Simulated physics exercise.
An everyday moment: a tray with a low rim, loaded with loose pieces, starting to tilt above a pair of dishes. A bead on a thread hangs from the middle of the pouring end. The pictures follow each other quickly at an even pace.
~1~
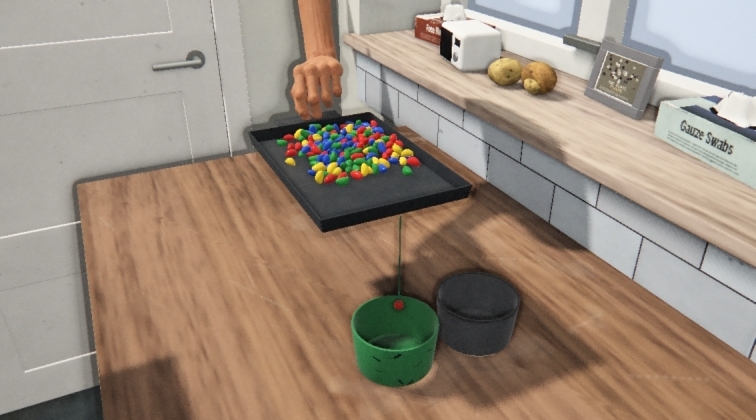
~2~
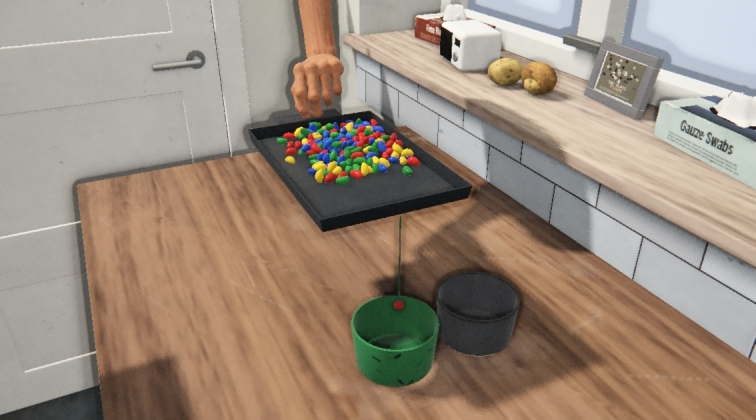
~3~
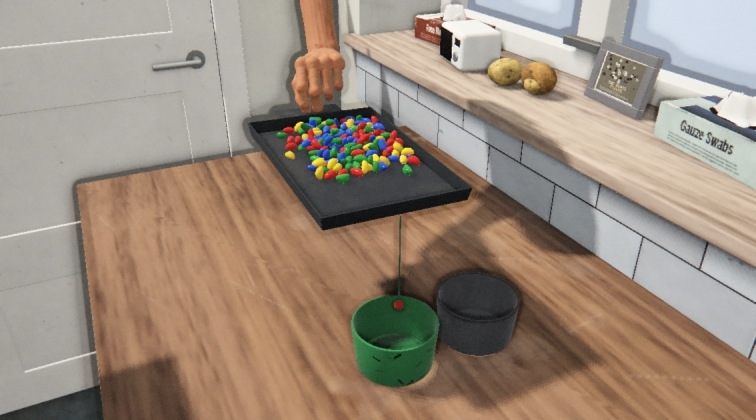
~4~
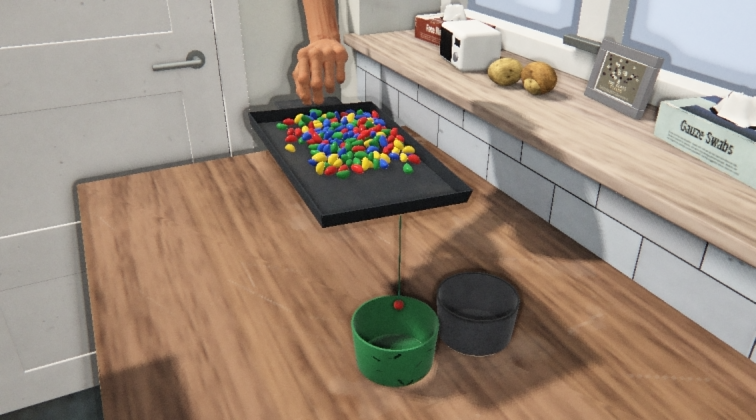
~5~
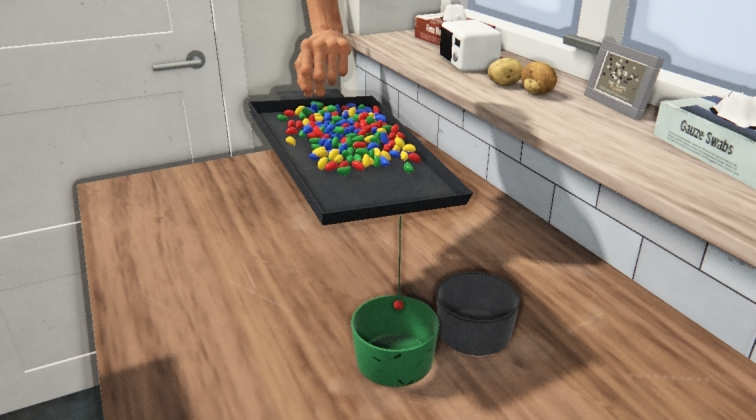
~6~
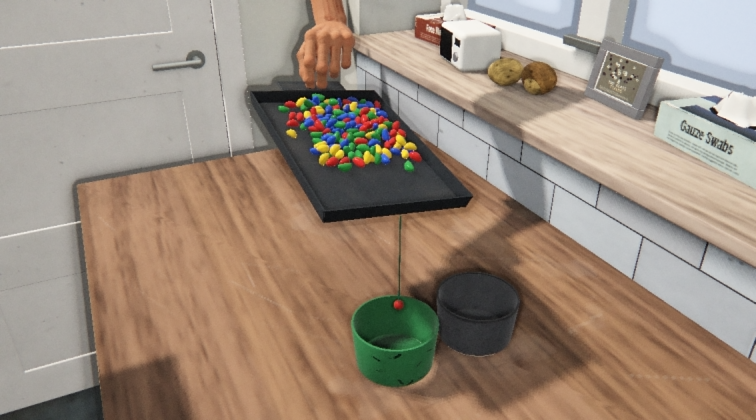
A dark tray of multicoloured jelly beans, level at first above a green dish and a dark grey dish, gradually tilts as its back end rises beneath a hand, its front right corner lowest, while the beans stay heaped together.
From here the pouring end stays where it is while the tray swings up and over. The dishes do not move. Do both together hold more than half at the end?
They take over half between them.
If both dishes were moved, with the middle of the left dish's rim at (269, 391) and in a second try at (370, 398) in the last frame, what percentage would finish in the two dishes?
The first gives 0 %, the second 0 %.
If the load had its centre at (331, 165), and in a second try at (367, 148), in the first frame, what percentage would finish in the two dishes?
The first gives 80 %, the second 80 %.
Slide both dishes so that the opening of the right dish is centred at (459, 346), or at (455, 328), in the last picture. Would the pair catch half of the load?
The first try: The smaller part. The second: Under half.
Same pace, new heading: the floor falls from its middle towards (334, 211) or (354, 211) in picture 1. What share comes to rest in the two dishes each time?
The first gives 20 %, the second 20 %.
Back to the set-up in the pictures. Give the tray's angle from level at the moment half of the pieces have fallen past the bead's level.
Near 105 degrees.
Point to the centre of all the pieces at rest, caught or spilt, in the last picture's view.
Around (467, 330).
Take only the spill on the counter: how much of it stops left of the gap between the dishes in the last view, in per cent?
It comes to 40 per cent or so.
Shortly afterwards, tray tipped steeply; all but a few on the tray; only a few in the right dish; only a few in the air.
Next, tray tipped right over; the bulk on the tray; only a few in the left dish; a little in the right dish; only a few outside both; only a few in the air.
Some moments later, tray tipped past a quarter turn; a little in the left dish; near two thirds in the right dish; near a quarter outside both.
In the end, tray tipped past a quarter turn; a little in the left dish; near two thirds in the right dish; near a quarter outside both.
